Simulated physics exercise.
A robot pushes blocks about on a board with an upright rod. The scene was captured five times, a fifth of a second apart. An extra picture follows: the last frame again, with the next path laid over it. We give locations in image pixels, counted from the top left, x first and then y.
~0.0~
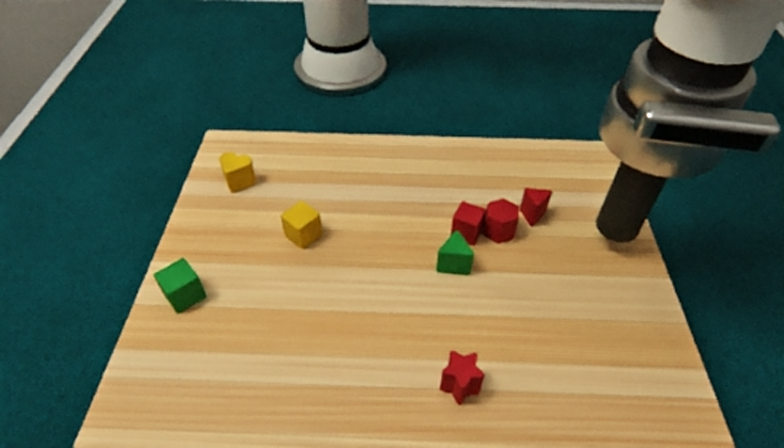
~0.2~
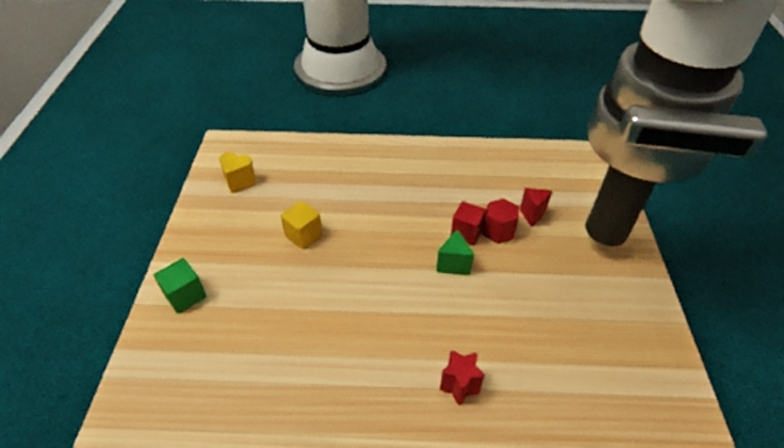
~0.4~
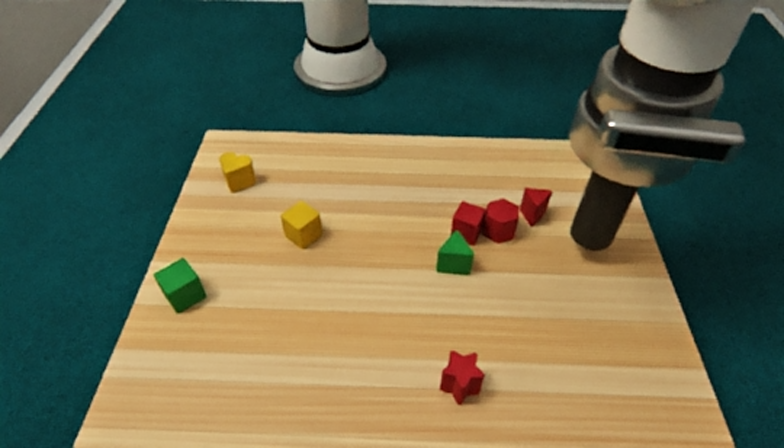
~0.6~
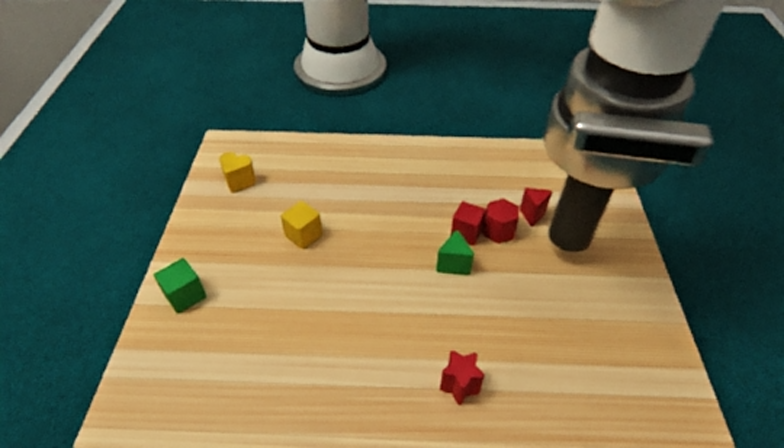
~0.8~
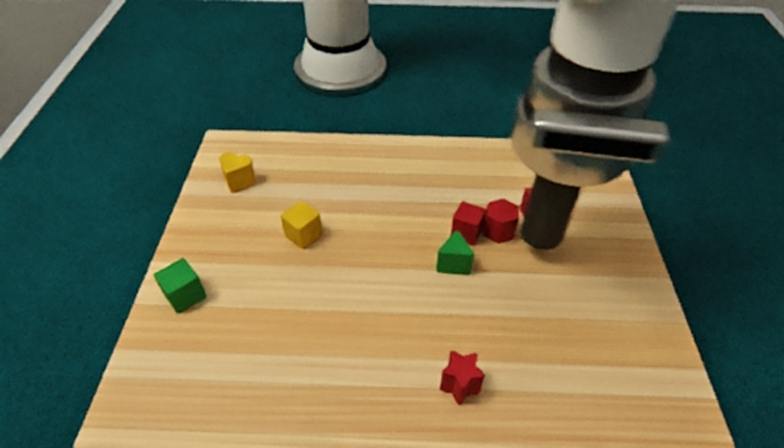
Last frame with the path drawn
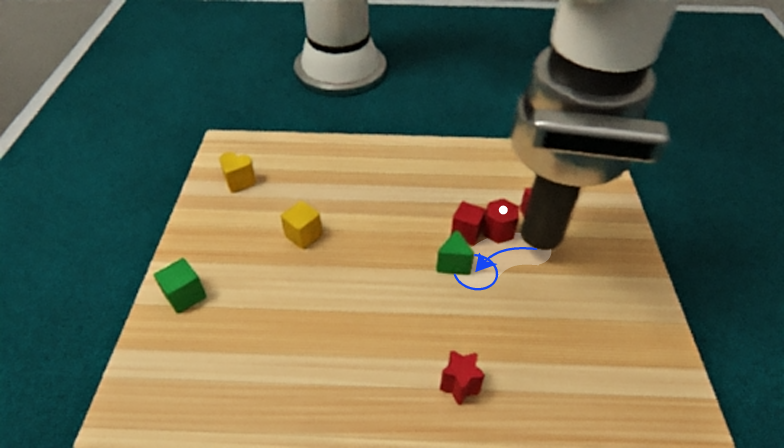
A pale striped wooden board lies on a dark green surface, seen from above at an angle by a camera that stays still. A yellow heart, yellow block and green block sit on the left, a red star near the front, and a green triangle beside three red blocks right of centre. The robot arm slides its dark upright rod steadily leftward from the right edge, partly covering the red triangular block, while the pieces stay put.
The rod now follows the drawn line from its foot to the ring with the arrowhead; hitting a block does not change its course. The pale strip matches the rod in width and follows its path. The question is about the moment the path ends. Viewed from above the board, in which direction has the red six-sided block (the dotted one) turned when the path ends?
Clockwise rotation.
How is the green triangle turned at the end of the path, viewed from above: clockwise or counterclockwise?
I'd predict that, seen from above, the green triangle rotates clockwise.
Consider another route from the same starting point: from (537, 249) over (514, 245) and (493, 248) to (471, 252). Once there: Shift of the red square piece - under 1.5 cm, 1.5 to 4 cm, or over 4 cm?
The answer will be the middling band, 1.5 to 4 cm.
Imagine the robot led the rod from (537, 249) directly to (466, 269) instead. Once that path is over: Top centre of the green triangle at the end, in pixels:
Most likely (435, 246).
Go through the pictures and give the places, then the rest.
Rod tip (617, 227); block tops, green triangle (457, 245); red square piece (470, 213); red six-sided block (503, 210); red triangle (539, 195), in the first frame.
Rod (606, 231); blocks unchanged, in the second frame.
Rod (591, 235); blocks unchanged, in the third frame.
Rod (569, 237); blocks unchanged, in the fourth frame.
Rod (541, 234); green triangle (457, 245); red square piece (470, 213); red six-sided block (503, 210); red triangle hidden, in the fifth frame.
Path on the board, from (537, 249) through (512, 249) and (491, 257) to (476, 272); the dot is on the red six-sided block.
On the path given first. Halfway along, rod (504, 237); red square piece (458, 209), turned 35° anticlockwise; red six-sided block (487, 206), turned 50° clockwise.
At the end, rod (479, 257); green triangle (445, 250), turned 35° clockwise; red square piece (457, 209), turned 35° anticlockwise; red six-sided block (487, 206), turned 55° clockwise; red triangle in place.
